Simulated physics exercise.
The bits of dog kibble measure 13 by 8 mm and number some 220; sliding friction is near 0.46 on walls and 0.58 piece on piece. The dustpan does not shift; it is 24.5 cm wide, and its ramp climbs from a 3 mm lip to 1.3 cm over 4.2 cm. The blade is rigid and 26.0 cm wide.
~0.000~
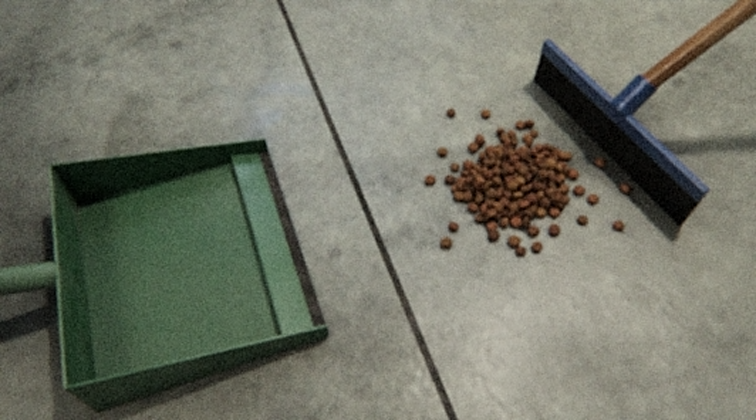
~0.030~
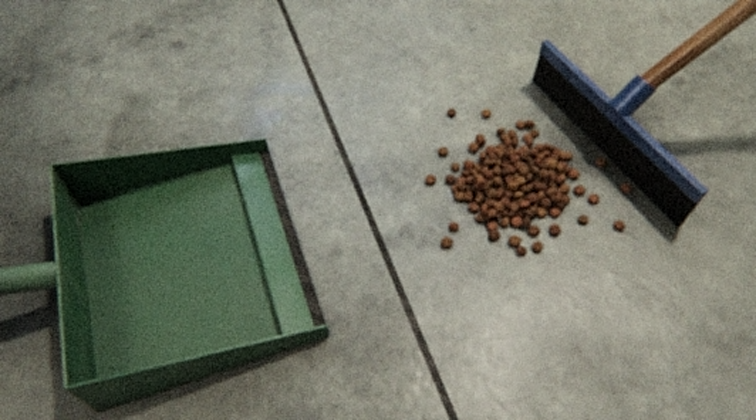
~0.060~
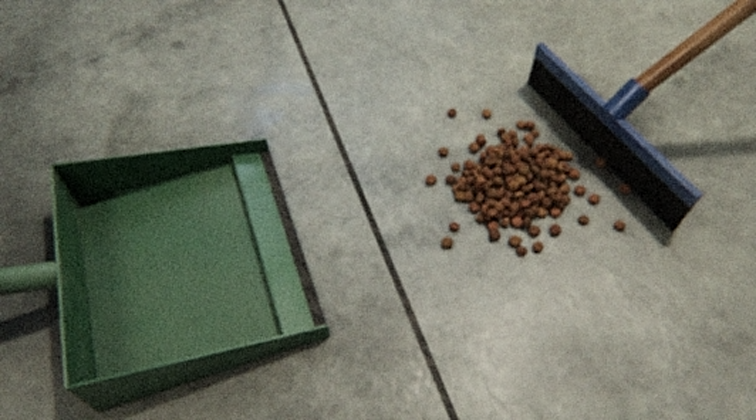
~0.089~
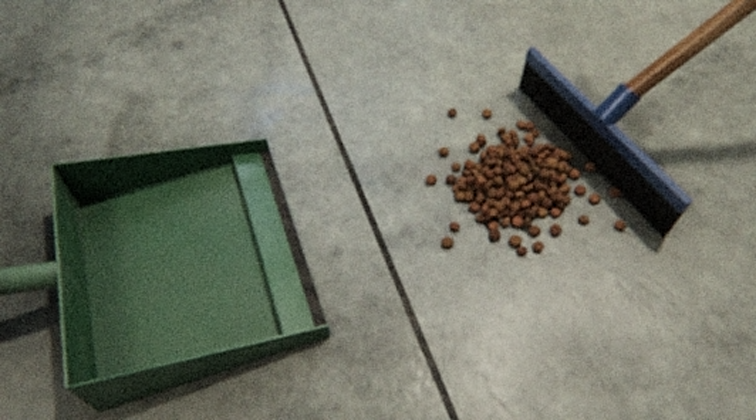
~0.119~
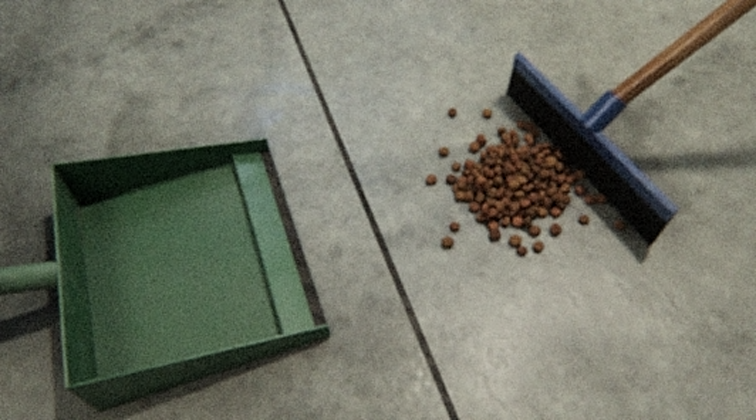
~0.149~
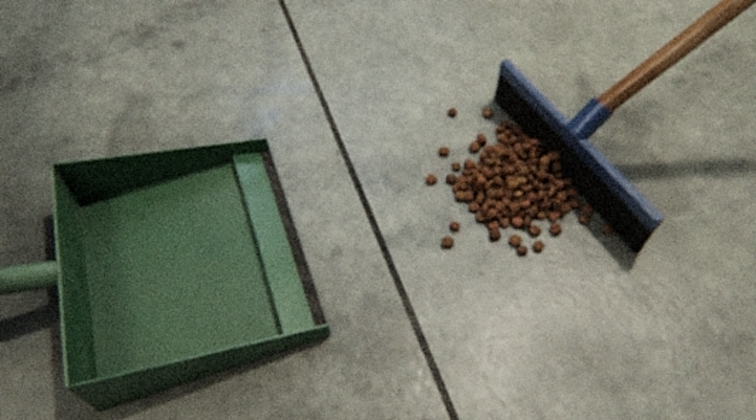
The footage shows a blue blade on a wooden handle sliding left a short way across a concrete floor into a pile of brown kibble, nudging the nearest pieces together, while a green dustpan sits still at left.
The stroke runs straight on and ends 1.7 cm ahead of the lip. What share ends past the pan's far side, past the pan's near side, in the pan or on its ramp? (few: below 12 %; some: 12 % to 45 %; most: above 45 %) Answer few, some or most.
Far side: Few, near side: Some, pan: Some.
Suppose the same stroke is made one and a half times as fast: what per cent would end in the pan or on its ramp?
It would be near 40 per cent.
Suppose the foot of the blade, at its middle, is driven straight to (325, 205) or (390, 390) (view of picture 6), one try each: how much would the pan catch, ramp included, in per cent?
About 20 and 15 per cent.
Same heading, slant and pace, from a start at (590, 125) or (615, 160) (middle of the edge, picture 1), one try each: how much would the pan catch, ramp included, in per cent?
Some 30 and 35 per cent.
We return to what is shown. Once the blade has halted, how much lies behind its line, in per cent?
Some 5 per cent.
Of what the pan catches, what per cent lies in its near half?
Some 80 per cent.
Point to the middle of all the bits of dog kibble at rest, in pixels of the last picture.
Around (318, 285).
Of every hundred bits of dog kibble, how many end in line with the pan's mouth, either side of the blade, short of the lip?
Roughly 45 per cent.
After 0.36 s, middle of the blade 17 cm from the lip; 0 % over the lip, far side 0 %, near side 5 %.
Then, at 0.49 s, middle of the blade 8 cm from the lip; 0 % over the lip, far side 0 %, near side 15 %.
Then, at 0.76 s, middle of the blade 4 cm from the lip; 35 % over the lip, far side 0 %, near side 20 %.
In the end, at 1.2 s, far side 0 %, near side 20 %, pan 35 %, in front of the lip or behind the blade 45 %.
